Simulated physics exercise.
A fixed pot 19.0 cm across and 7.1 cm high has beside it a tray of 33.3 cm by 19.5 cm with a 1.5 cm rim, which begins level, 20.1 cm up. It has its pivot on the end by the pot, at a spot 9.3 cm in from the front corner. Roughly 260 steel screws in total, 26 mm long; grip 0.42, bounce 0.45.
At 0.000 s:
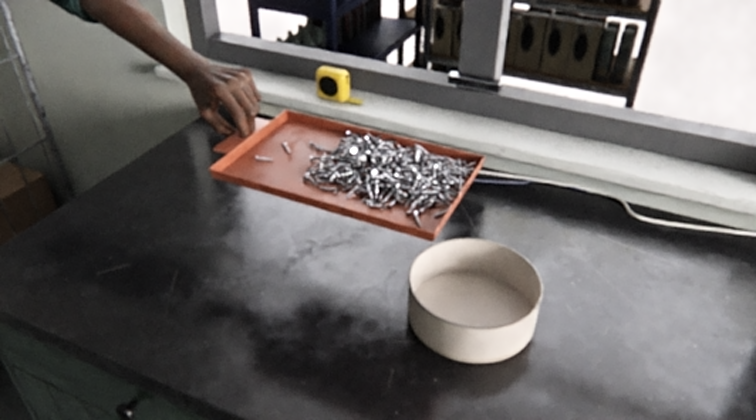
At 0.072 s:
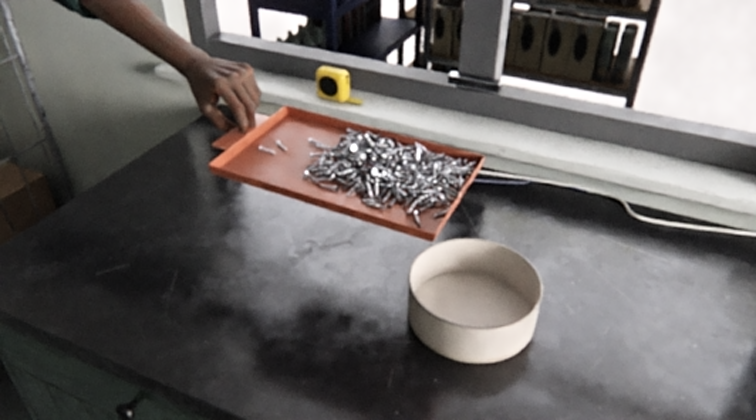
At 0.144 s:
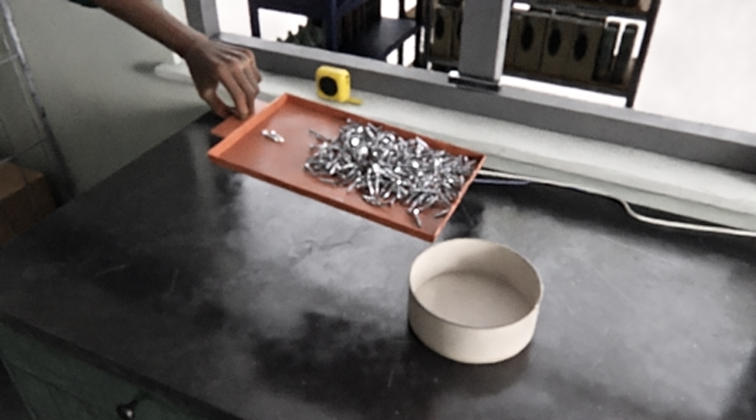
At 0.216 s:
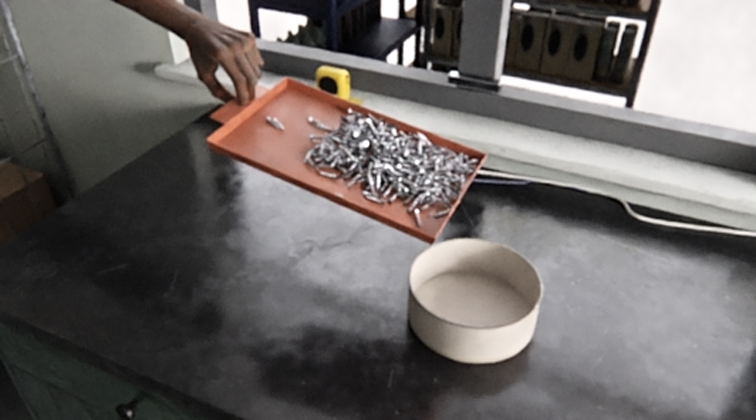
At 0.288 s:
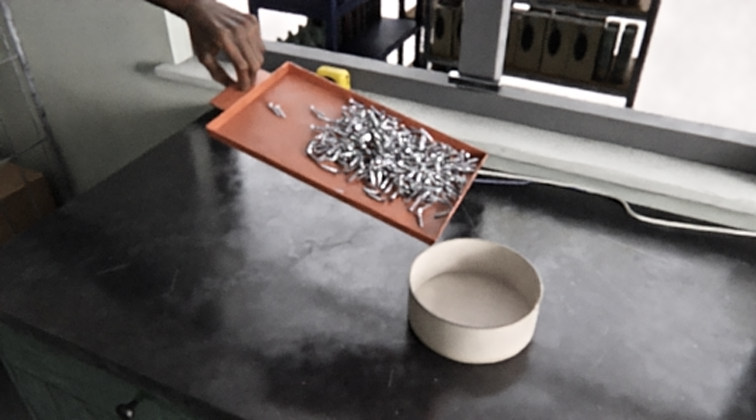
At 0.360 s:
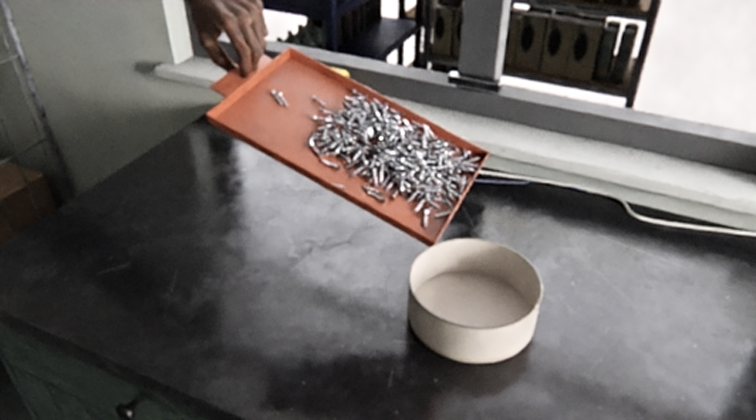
On a dark worktop by a window, a hand gripped the left end of an orange tray of metal screws and steadily raised it, tilting the tray down toward a beige pot.
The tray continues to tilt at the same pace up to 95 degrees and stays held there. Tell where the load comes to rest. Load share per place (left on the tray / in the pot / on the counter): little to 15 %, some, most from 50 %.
Tray: Little; pot: Most; counter: Some.
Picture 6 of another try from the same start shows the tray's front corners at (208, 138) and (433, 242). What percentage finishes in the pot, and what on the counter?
Split: Pot = 40, counter = 60.
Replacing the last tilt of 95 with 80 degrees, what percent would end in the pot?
Near 65 %, then.
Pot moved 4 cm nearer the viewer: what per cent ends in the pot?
It would come to roughly 95 percent.
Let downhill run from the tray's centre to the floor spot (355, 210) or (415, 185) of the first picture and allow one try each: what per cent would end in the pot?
Approximately 25 percent, then 90 percent.
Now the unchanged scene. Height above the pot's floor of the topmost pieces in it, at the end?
I'd put it at close to 2.5 centimetres.
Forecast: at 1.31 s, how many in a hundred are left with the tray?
It comes to near 40 per cent.
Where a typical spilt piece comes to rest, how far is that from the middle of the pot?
14 cm.
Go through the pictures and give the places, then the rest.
The first frame shows tray tilt 0 degrees, front corners at (212, 168) and (433, 231); middle of the pieces at (388, 165); pot at (475, 280).
The second frame shows tray tilt 1 degrees, front corners at (211, 164) and (433, 232); middle of the pieces at (388, 163).
The third frame shows tray tilt 5 degrees, front corners at (210, 152) and (434, 234), lowest corner right front; middle of the pieces at (389, 158).
The fourth frame shows tray tilt 10 degrees, front corners at (209, 139) and (434, 236), lowest corner right front; middle of the pieces at (390, 153).
The fifth frame shows tray tilt 14 degrees, front corners at (209, 126) and (434, 238), lowest corner right front; middle of the pieces at (392, 149).
The sixth frame shows tray tilt 19 degrees, front corners at (210, 114) and (435, 239), lowest corner right front; middle of the pieces at (395, 144); pot at (475, 280). Its pace works out near 65 degrees a second.
Then, at 0.93 s, tilt 55 degrees; the tray holds 90 %, the pot 0 %.
After 1.31 s, tilt 79 degrees; the tray holds 40 %, the pot 30 %.
After 1.77 s, tilt 95 degrees; the tray holds 0 %, the pot 65 %.
At rest (2.4 s), tray 0 %, pot 70 %, counter 30 %.
